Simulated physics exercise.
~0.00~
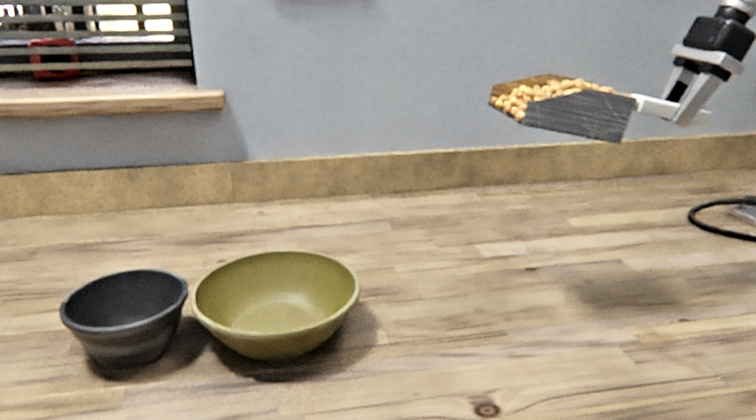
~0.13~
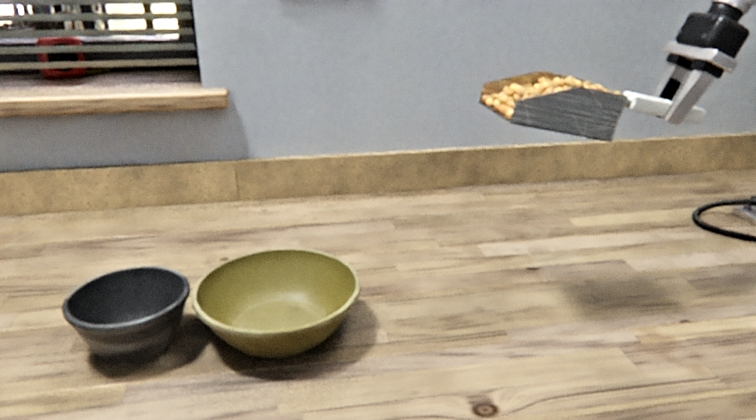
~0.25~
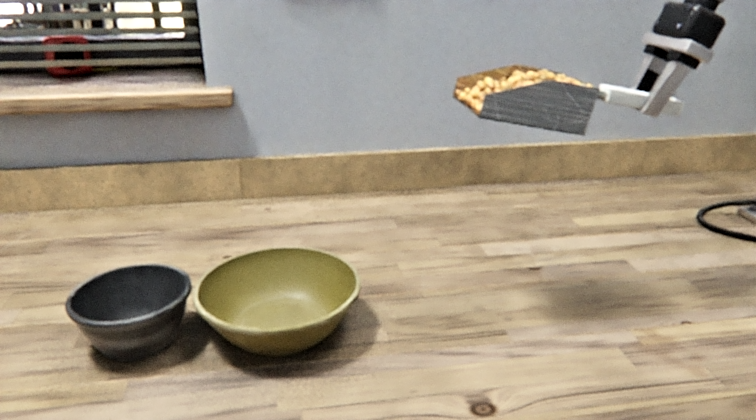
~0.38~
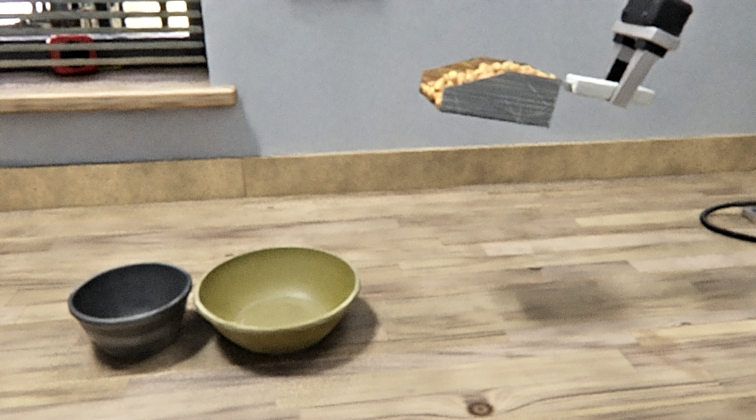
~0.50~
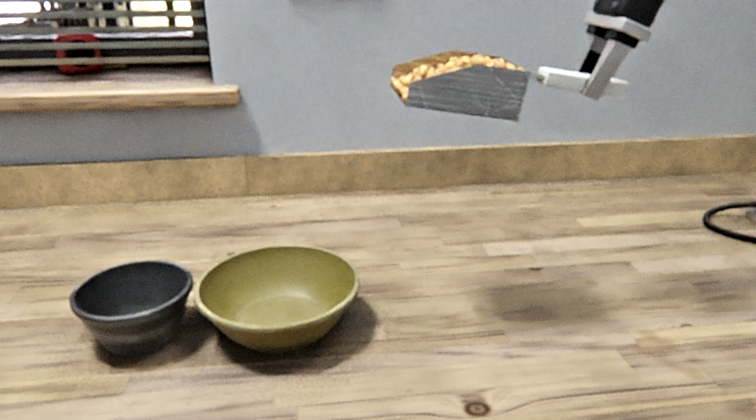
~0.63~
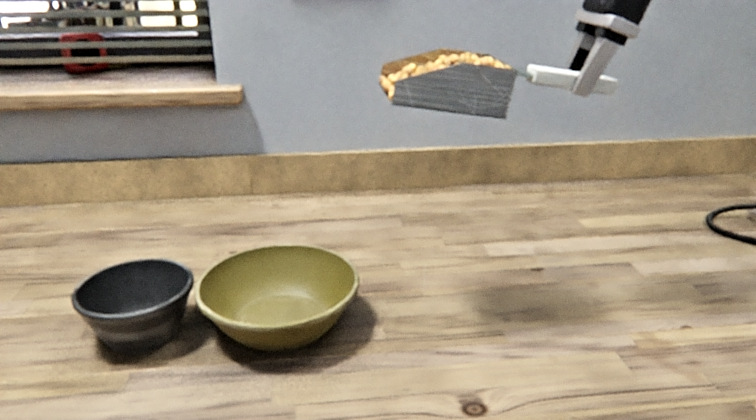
The clip opens on a dark gray bowl and a larger olive-green bowl side by side on a wooden surface, with a robot arm at upper right holding a scoop heaped with chickpeas. The arm carries the scoop left through the air, gradually levelling it slightly, while both bowls stay in place.
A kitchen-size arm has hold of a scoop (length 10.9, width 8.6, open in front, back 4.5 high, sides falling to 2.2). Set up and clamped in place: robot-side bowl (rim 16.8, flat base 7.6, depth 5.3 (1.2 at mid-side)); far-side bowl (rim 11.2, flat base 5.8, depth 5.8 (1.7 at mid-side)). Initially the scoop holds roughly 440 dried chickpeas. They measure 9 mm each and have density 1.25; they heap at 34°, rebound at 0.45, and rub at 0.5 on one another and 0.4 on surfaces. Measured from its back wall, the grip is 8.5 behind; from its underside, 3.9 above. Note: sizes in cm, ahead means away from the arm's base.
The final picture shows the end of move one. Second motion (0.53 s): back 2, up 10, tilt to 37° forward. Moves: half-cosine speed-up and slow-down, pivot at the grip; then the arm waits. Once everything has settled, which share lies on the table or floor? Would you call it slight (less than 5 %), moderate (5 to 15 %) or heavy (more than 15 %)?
I would call it heavy.
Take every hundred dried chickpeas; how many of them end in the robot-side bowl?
0 per cent, give or take.
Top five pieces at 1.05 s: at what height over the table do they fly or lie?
Roughly 30 cm above the table.
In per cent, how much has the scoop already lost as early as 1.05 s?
Share gone by then: Near 15 %.
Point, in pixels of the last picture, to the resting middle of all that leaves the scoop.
I'd put it at roughly (377, 312).
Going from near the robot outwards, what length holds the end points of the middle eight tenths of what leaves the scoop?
I'd say close to 16 cm.
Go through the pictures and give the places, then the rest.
The first picture shows scoop floor at (561, 122), tilted 13° backward; upper third of the load around (570, 96), from x 495 to 625, top at y 85; 437 on the scoop.
The second picture shows scoop floor at (551, 120), tilted 13° backward; upper third of the load around (561, 93), from x 485 to 615, top at y 80.
The third picture shows scoop floor at (525, 114), tilted 12° backward; upper third of the load around (536, 86), from x 460 to 590, top at y 75.
The fourth picture shows scoop floor at (490, 107), tilted 10° backward; upper third of the load around (501, 78), from x 425 to 550, top at y 65.
The fifth picture shows scoop floor at (461, 100), tilted 9° backward; upper third of the load around (470, 72), from x 395 to 520, top at y 60.
The sixth picture shows scoop floor at (449, 99), tilted 9° backward; upper third of the load around (459, 70), from x 385 to 510, top at y 55; 437 on the scoop.
After 0.84 s, tilted 7° forward, highest piece 30 above the table; 437 on the scoop.
After 1.05 s, tilted 33° forward, highest piece 31 above the table; 366 on the scoop, 71 in flight or on a rim.
After 1.36 s, tilted 37° forward, highest piece 25 above the table; 225 on the table or floor, 48 on the scoop, 164 in flight or on a rim.
After 2.41 s, tilted 37° forward, highest piece 2 above the table; 437 on the table or floor.
At rest, 437 on the table or floor. That is 100 % on the table or floor.
